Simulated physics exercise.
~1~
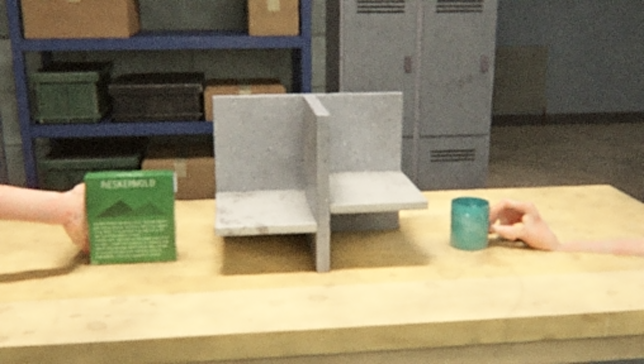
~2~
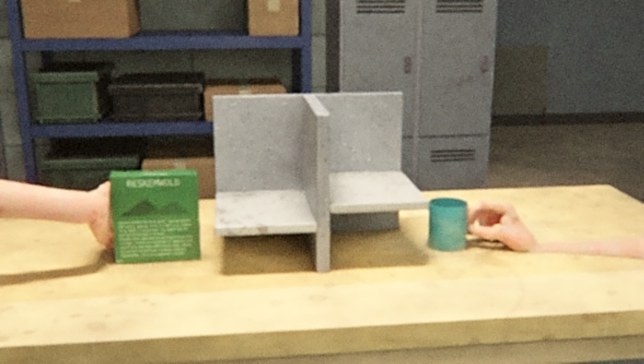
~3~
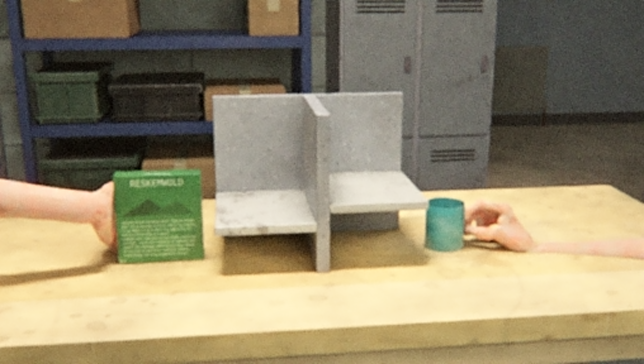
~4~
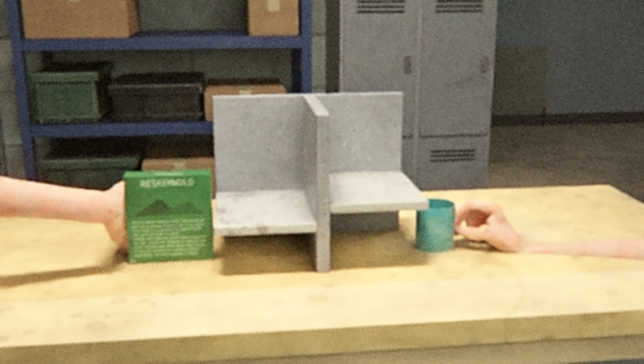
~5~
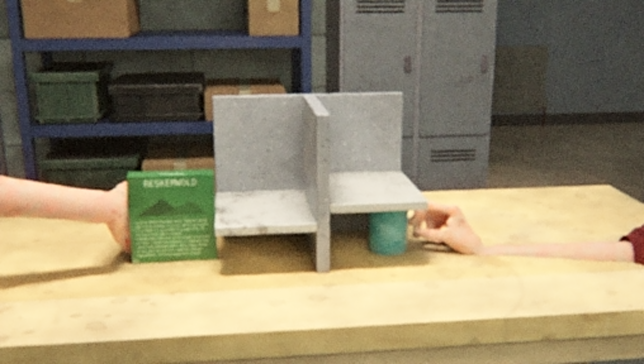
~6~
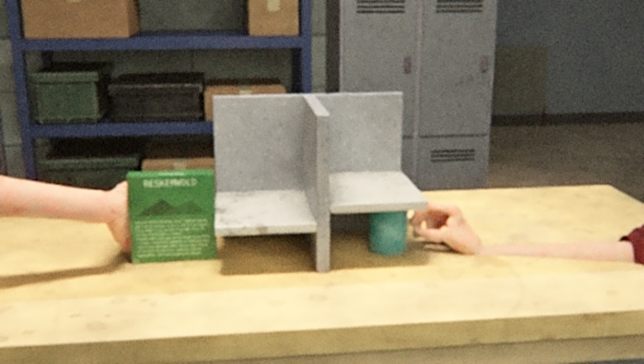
A green packet pushed by hand stops at the shelf while a turquoise beaker slides under.
